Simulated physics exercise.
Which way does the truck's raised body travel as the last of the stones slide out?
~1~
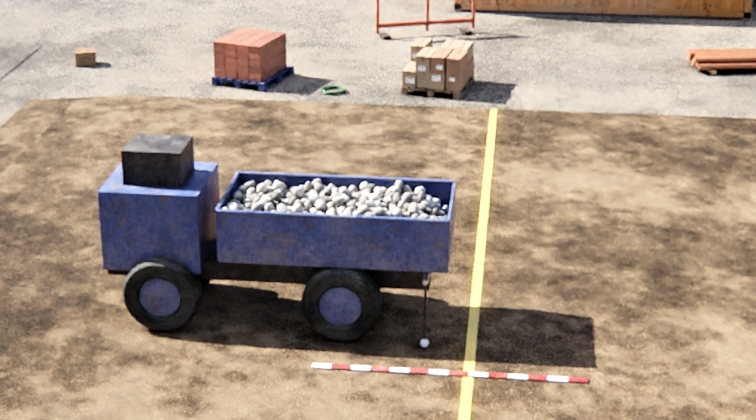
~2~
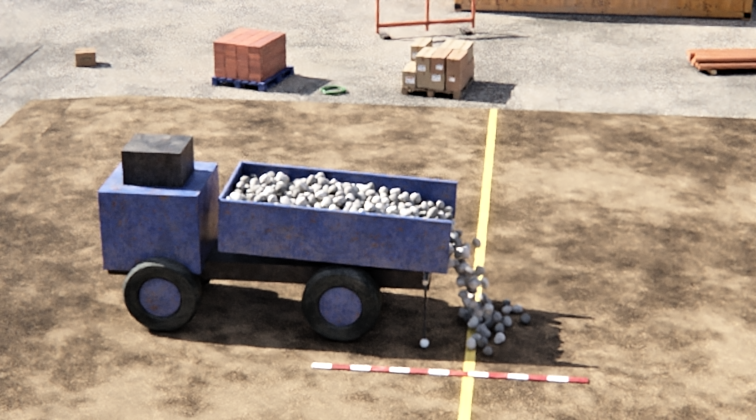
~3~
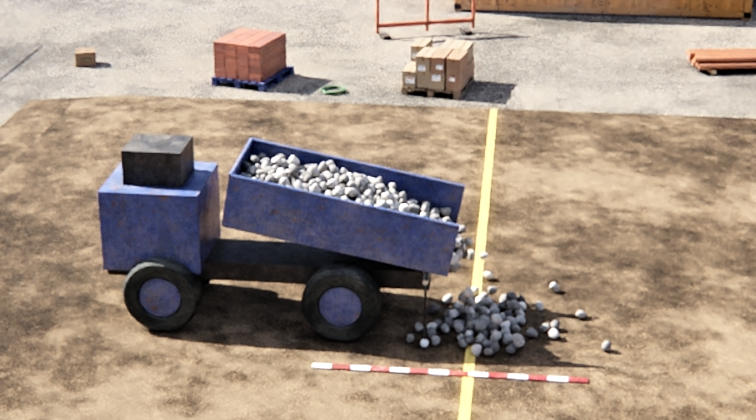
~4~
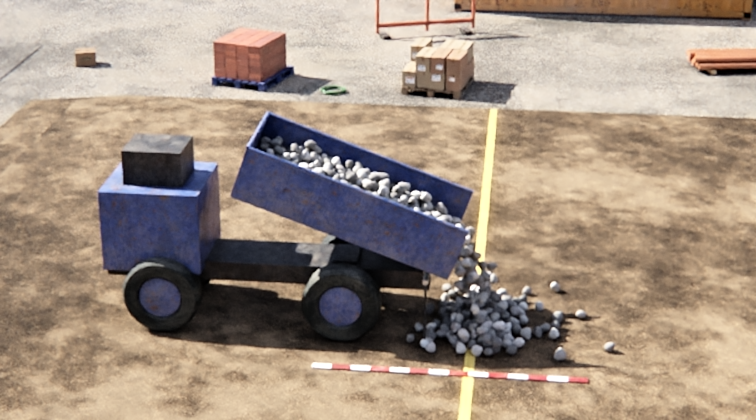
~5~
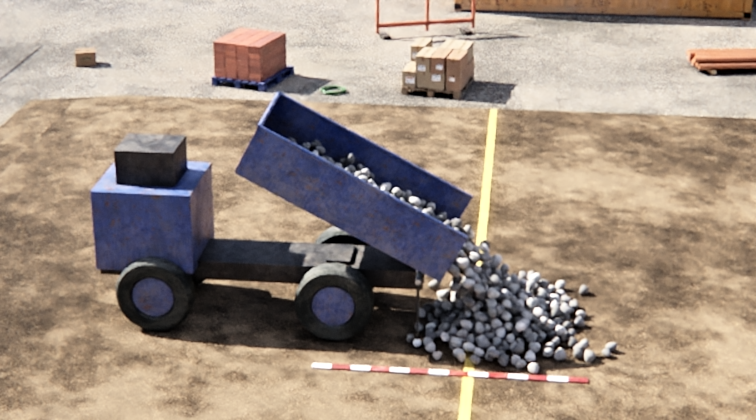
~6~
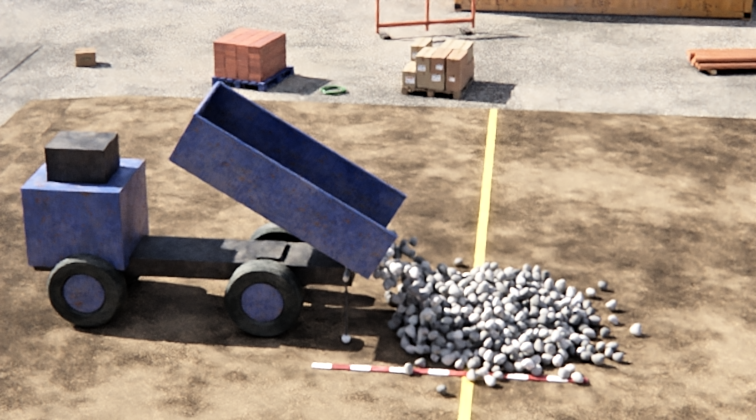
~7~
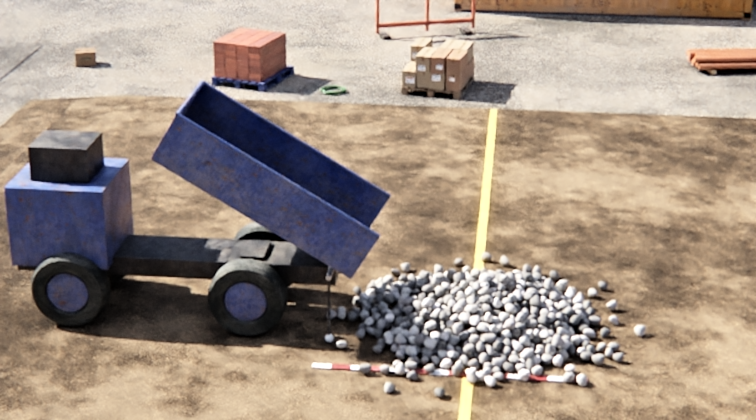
It travels to the left, carried along as the truck pulls away from the growing heap.
